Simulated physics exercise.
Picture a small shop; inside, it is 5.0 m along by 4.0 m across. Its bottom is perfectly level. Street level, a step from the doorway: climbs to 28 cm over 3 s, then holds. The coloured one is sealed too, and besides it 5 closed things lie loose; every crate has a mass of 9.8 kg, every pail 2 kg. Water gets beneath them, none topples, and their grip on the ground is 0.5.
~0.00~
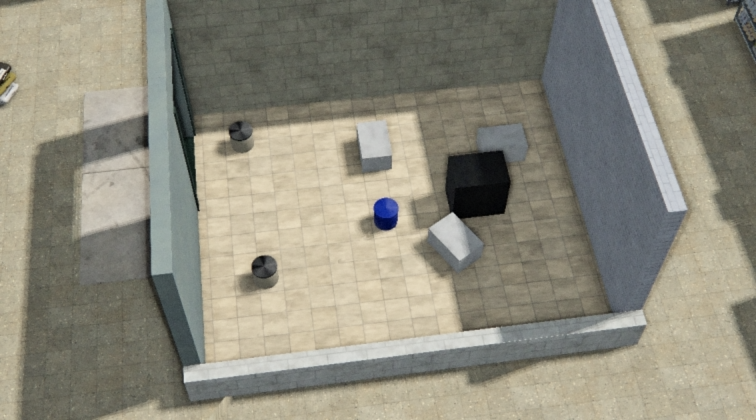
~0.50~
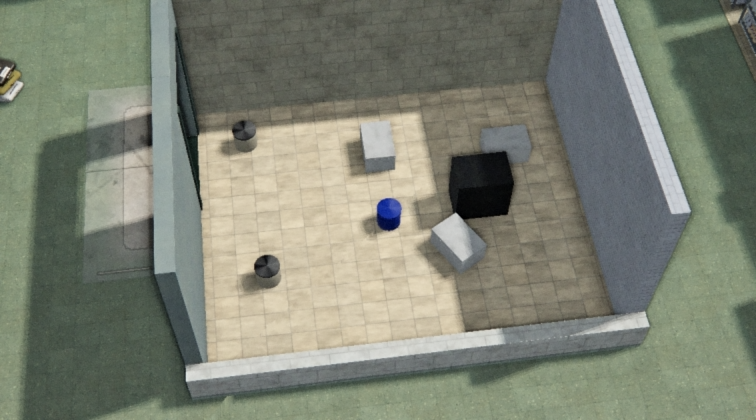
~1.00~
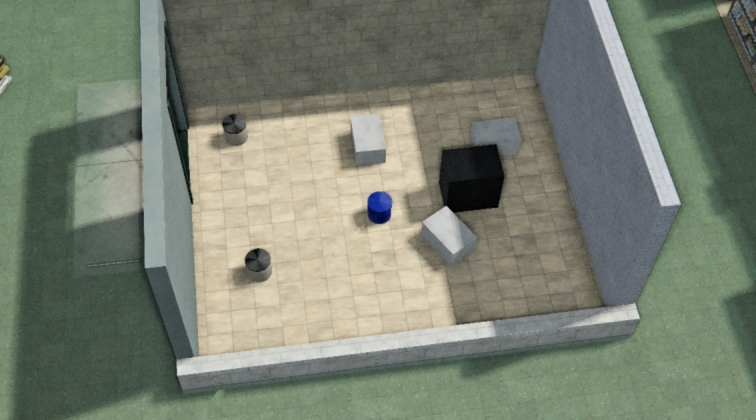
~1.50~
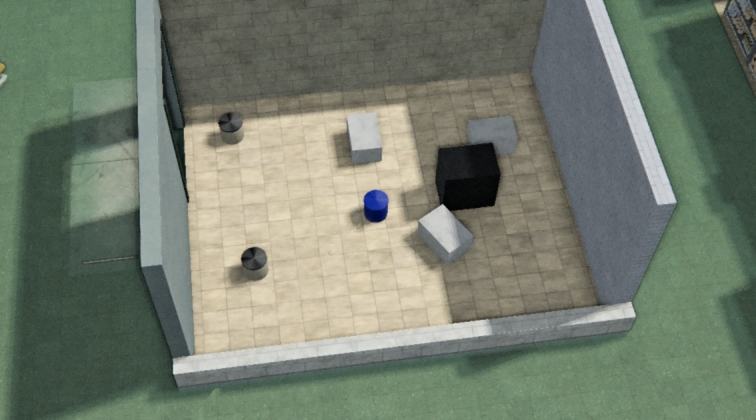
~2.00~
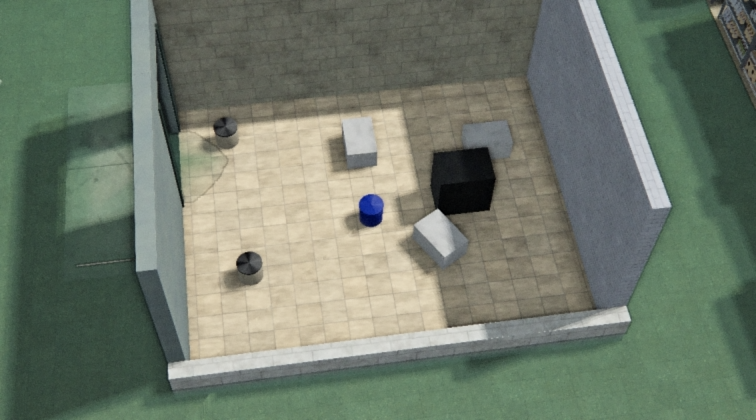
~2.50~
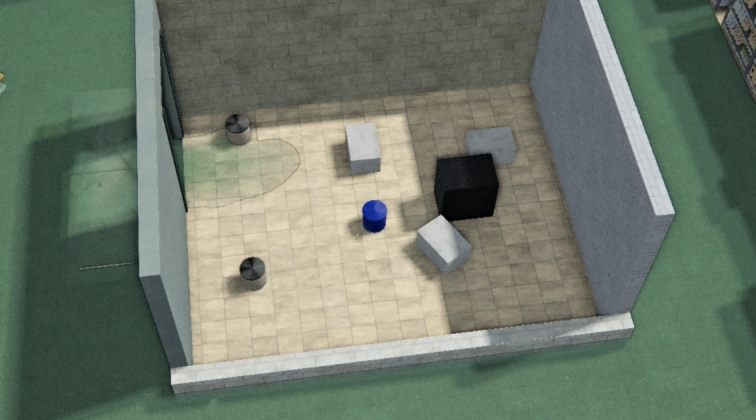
In a small roofless room with boxes, a black cube and pails on a tiled floor, the paved ground outside turns green with water, which then spreads in through the left doorway as one grey pail shifts slightly.
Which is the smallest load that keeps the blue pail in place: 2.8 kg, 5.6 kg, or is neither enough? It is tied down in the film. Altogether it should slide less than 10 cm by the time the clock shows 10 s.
It will take more than either choice to stop it.
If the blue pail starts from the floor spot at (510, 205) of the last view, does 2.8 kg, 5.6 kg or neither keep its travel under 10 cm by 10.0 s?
Outcome - failure with both.
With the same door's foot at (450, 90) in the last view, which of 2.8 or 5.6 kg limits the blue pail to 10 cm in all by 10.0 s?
The answer is that neither mass suffices.
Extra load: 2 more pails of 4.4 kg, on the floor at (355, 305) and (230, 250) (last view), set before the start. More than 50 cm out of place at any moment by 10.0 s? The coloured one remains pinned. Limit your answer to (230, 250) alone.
That one is inside the limit.
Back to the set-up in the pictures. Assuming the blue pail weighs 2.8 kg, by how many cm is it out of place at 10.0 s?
Roughly 200 cm.
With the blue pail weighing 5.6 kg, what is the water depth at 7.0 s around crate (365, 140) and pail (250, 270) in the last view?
Roughly 15 and 1 cm.
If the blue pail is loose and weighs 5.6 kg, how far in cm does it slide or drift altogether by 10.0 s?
350 cm or so in all.
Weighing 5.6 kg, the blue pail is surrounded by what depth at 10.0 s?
About 11 cm.
After 3.5 s the blue pail would be 0 cm from its start with 2.8 kg and 0 cm from its start with 5.6 kg; 1 cm of water round it then.
After 4.5 s the blue pail would be 53 cm from its start with 2.8 kg and 31 cm from its start with 5.6 kg; 5 cm of water round it then.
After 7.0 s the blue pail would be 180 cm from its start with 2.8 kg and 148 cm from its start with 5.6 kg; 5 cm of water round it then.
After 10.0 s the blue pail would be 181 cm from its start with 2.8 kg and 164 cm from its start with 5.6 kg; 11 cm of water round it then.
